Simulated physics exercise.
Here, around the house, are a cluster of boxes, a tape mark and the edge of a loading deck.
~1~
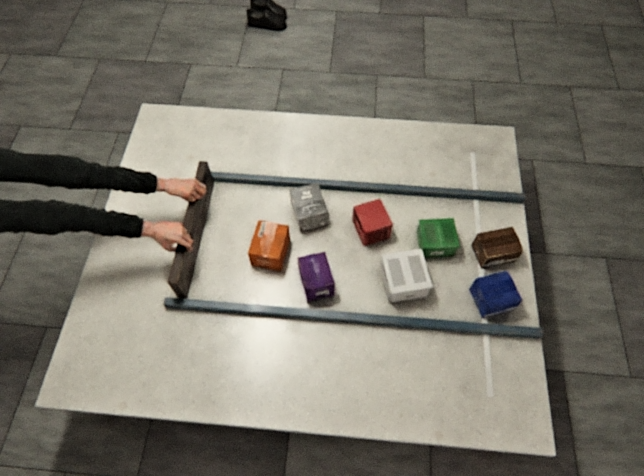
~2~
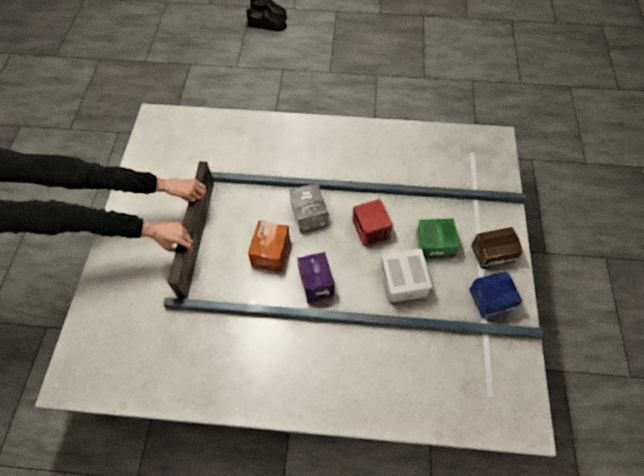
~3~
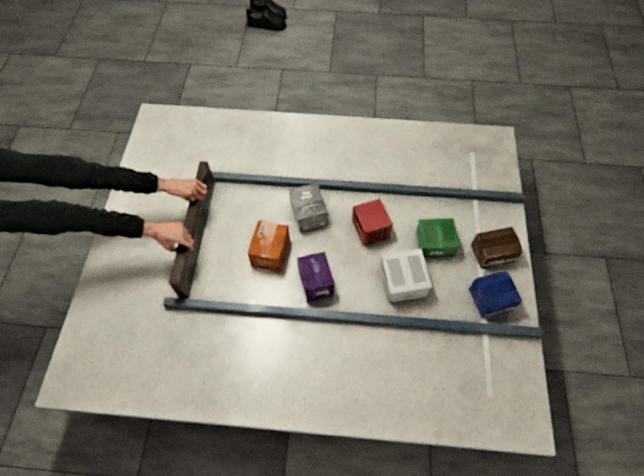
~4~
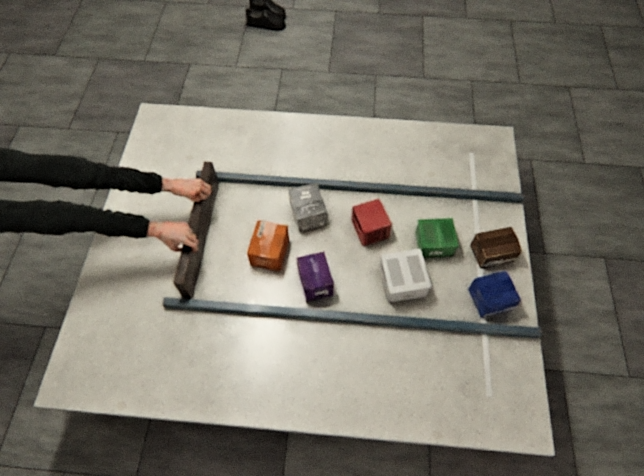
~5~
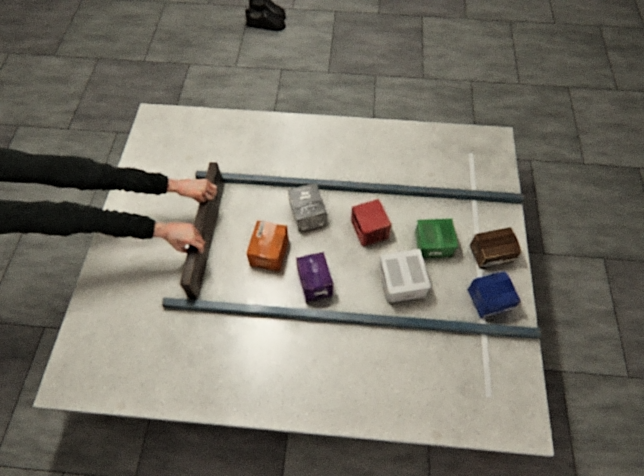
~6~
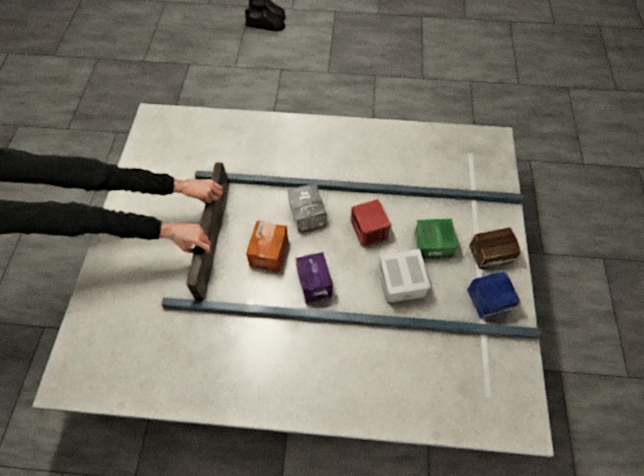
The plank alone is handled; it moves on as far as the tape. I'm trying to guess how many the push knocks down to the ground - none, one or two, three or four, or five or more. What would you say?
The edge claims three or four.
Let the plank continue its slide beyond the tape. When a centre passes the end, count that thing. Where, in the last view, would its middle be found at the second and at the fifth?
It sits near (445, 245), and then near (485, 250).
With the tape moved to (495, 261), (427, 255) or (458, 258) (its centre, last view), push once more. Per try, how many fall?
In order, the counts are 5, 1 and 3.
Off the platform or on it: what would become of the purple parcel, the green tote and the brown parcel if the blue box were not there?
Outcome: The purple parcel holds its spot, the green tote goes off, the brown parcel goes off.
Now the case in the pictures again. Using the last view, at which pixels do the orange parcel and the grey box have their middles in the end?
One is at about (498, 262), the other at about (495, 225).
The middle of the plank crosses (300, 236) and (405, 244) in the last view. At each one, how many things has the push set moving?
3 by the first point, 8 by the second.
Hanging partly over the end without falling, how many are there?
Counting them gives 2.
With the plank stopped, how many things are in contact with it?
It's 3 of them.
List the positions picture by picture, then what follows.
Brown parcel (497, 248); blue box (495, 294); green tote (437, 238); plank (193, 228); tape (480, 259), in the first frame.
Blue box (495, 295); purple parcel (316, 277), in the second frame.
Green tote (437, 238); orange parcel (269, 246), in the third frame.
Brown parcel (496, 247); red crate (371, 222), in the fourth frame.
Blue box (493, 295); plank (204, 229), in the fifth frame.
Brown parcel (495, 248); blue box (493, 295); green tote (435, 239); plank (210, 229); tape (478, 259), in the sixth frame.
Soon after, none off yet; brown parcel at rest near (495, 248); blue box at rest near (493, 295); green tote at rest near (435, 239).
After that, none off yet; brown parcel at rest near (495, 248); blue box at rest near (493, 295); green tote displaced a little near (441, 240).
And then, none off yet; brown parcel tilting a little near (548, 258); blue box displaced about its own width near (521, 304); green tote displaced well along near (508, 246).
In the end, the number that fall off is three or four; gone, green tote, blue box and brown parcel.
